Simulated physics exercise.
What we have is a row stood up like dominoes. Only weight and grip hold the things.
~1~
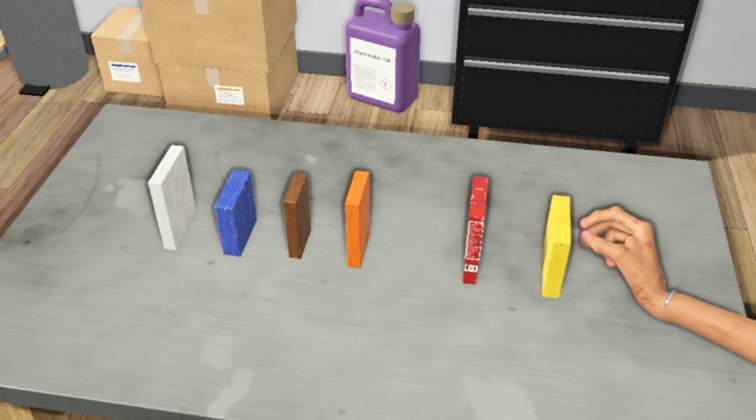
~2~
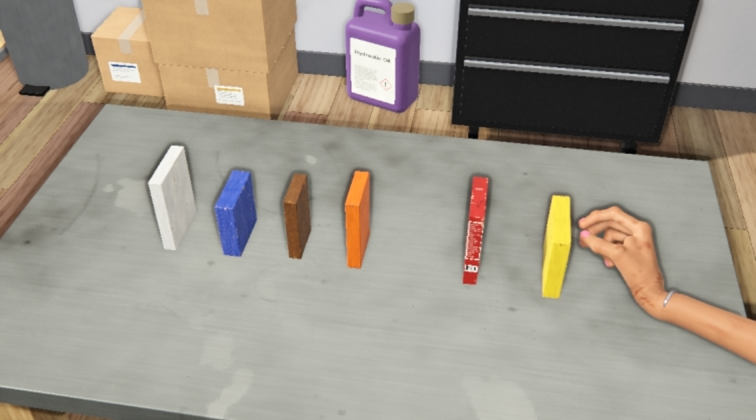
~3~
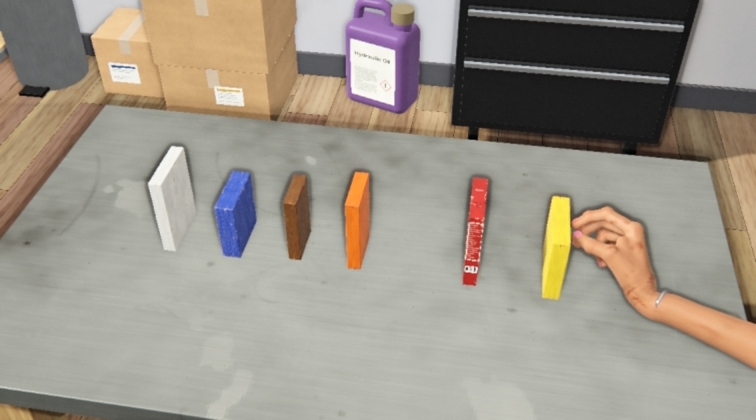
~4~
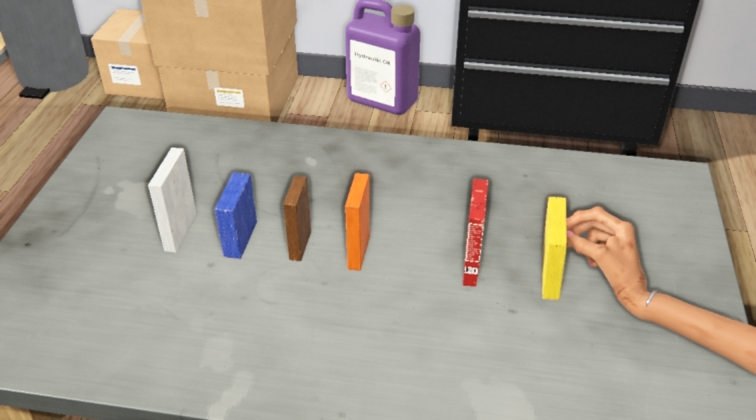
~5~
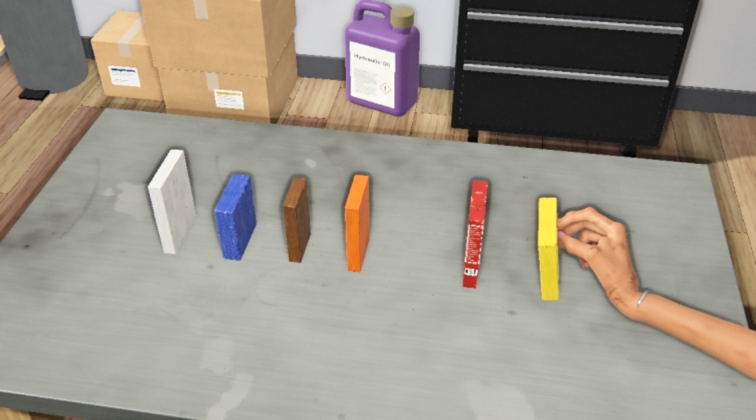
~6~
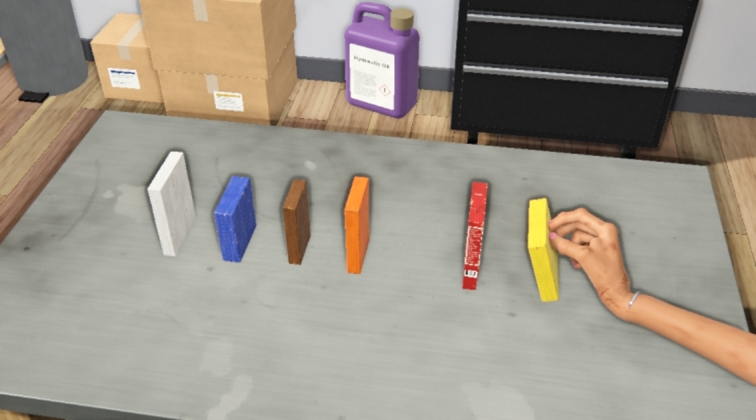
A hand moves in from the right and tilts the yellow block left toward the red packet.
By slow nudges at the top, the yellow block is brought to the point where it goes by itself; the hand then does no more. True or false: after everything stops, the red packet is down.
True.
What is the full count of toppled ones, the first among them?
All told, the number is 2.
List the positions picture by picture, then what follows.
In the first picture, red packet (475, 231); brown board (298, 217).
In the second picture, orange block (359, 220); brown board (298, 217).
In the third picture, blue board (237, 214); orange block (358, 221).
In the fourth picture, yellow block 3° over; brown board (298, 219); blue board (237, 216).
In the fifth picture, yellow block 10° over; orange block (358, 224); brown board (297, 221).
In the sixth picture, yellow block 17° over; red packet (475, 237); blue board (236, 219).
Then, 0.20 s later than the last frame, yellow block 66° over.
Then, 0.40 s later than the last frame, yellow block 90° over; red packet tilted by 58° near (417, 243).
Then, 0.80 s later than the last frame, yellow block 90° over; red packet on its side near (412, 259).
When it is over, lying over on the table, red packet; the other 3 as before. End places, in pixels of the last picture, red packet near (412, 259).
